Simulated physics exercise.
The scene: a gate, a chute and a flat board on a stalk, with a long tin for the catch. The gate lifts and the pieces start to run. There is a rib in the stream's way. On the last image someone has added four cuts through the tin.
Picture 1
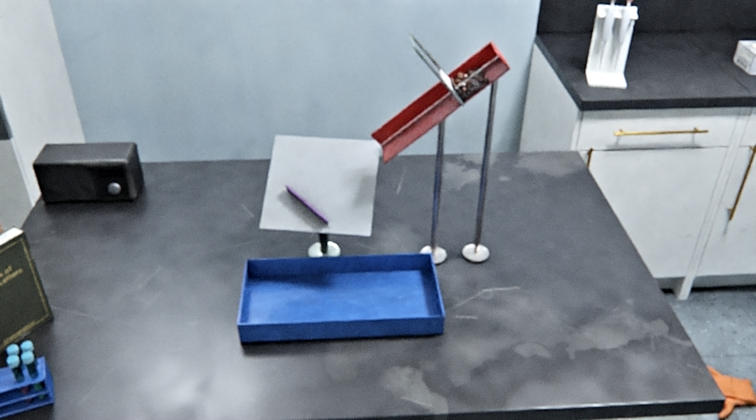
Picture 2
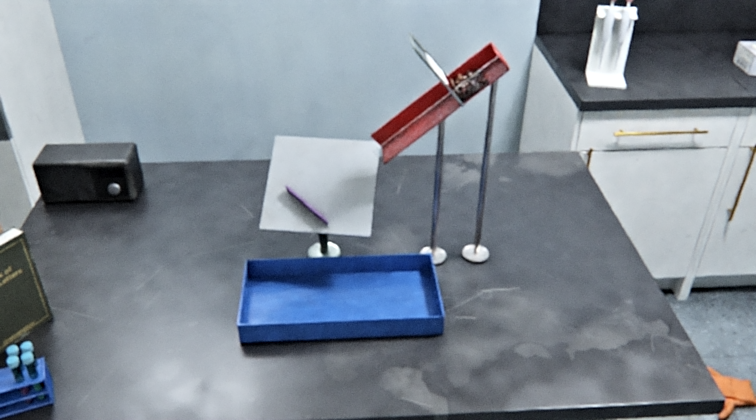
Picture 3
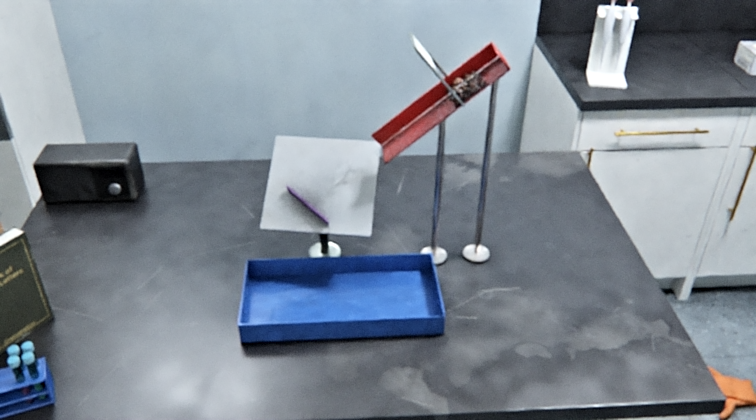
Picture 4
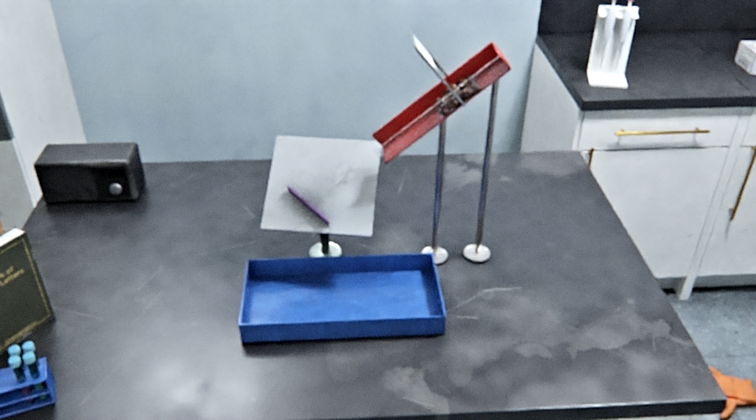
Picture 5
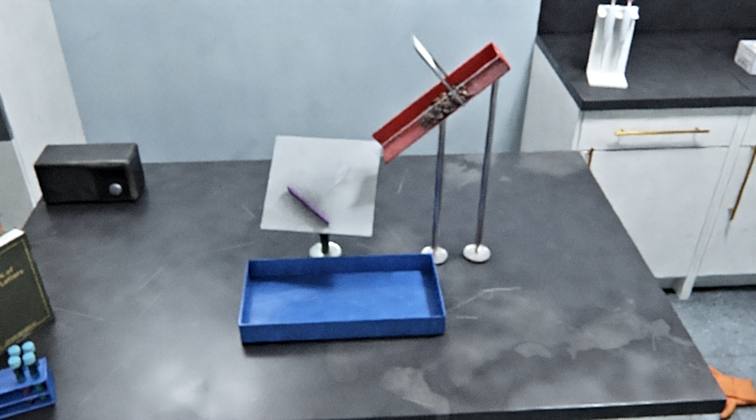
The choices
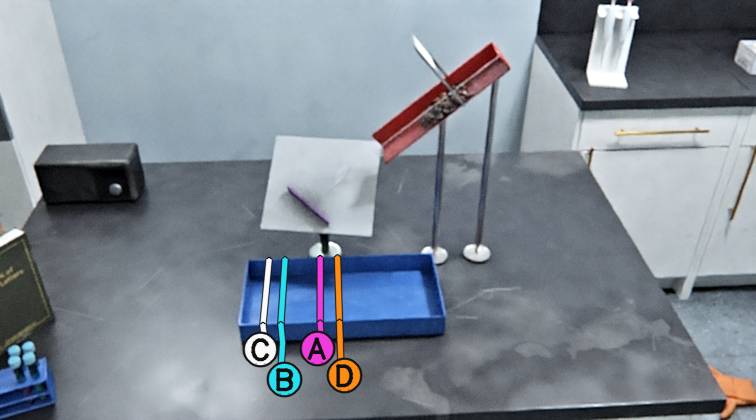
At the start, small dark pieces sit bunched behind a thin gate near the top of a sloping red chute, above a tilted pale board with a purple rib and an empty blue tin. The gate lifts, and the pieces slide a short way down to the left, spreading along the chute.
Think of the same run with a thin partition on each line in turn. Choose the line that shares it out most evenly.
Go for D.
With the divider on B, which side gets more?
More lands on the right.
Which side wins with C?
Right.
On the marked copy, line A crosses the front rim at (320, 321); line B crosses the front rim at (280, 323); line C crosses the front rim at (262, 324); line D crosses the front rim at (339, 321).
With A, of what is caught, a small share on the left of the divider, the bulk on the right.
With B, of what is caught, only a few on the left of the divider, all but a few on the right.
With C, of what is caught, only a few on the left of the divider, all but a few on the right.
With D, of what is caught, close to half on the left of the divider, close to half on the right.
